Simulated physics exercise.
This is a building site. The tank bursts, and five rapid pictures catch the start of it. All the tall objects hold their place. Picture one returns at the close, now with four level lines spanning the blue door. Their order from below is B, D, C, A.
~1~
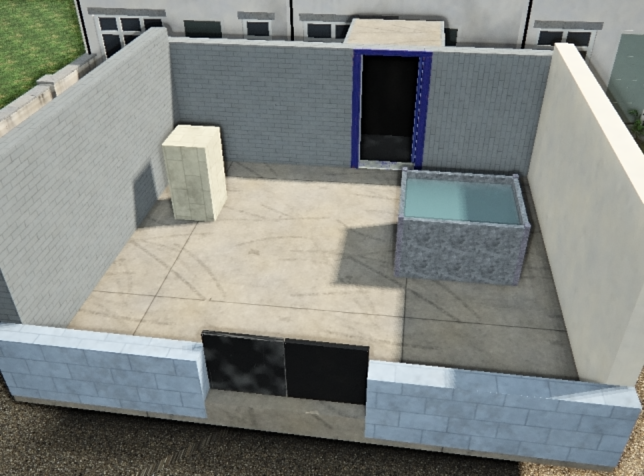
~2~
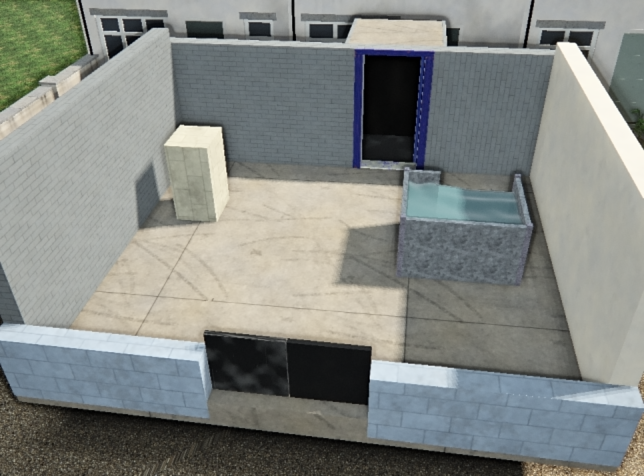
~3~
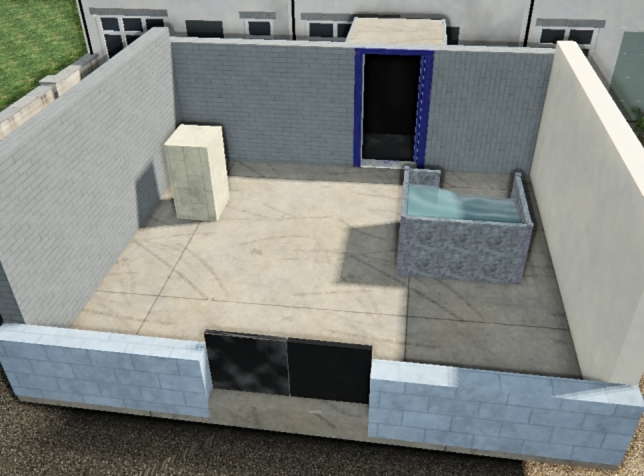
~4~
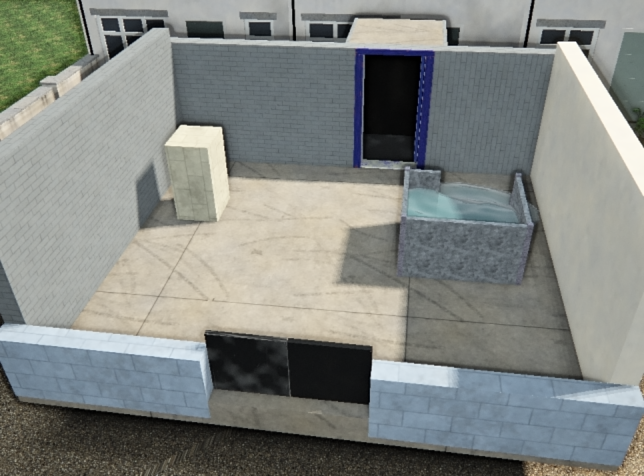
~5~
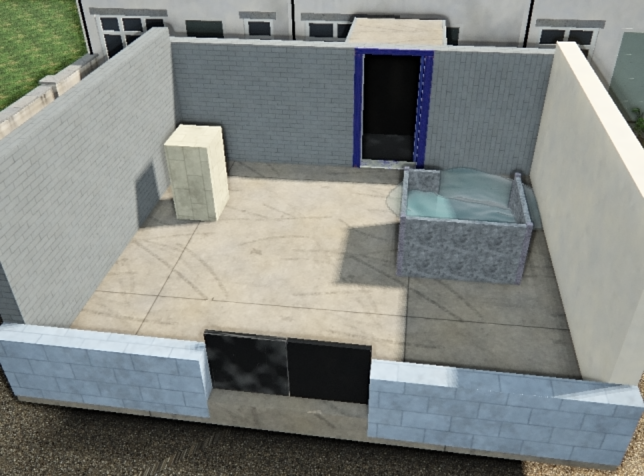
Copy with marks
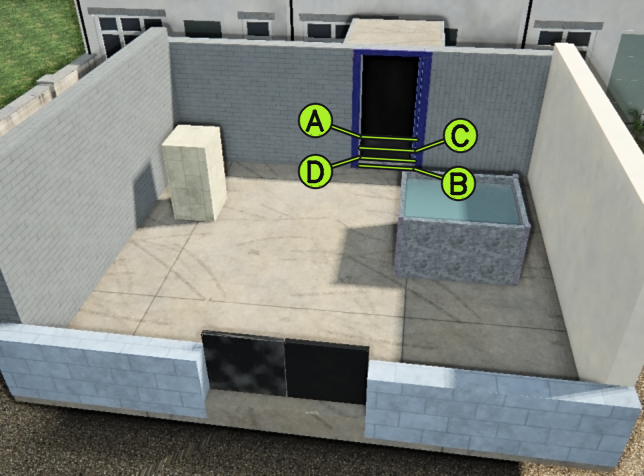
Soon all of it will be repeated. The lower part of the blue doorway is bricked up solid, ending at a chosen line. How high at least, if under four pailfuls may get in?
Go for D.
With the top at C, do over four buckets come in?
No.
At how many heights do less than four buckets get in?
Three.
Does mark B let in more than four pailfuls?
Yes.
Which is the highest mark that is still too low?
It is B.
In lime, A at (388, 138); B at (386, 167); C at (387, 149); D at (387, 159); from the bottom up B, D, C, A.
Choosing A, nothing gets over.
Choosing B, about 10 bucketfuls get in.
Choosing C, nothing gets over.
Choosing D, a splash gets over, under a bucket.
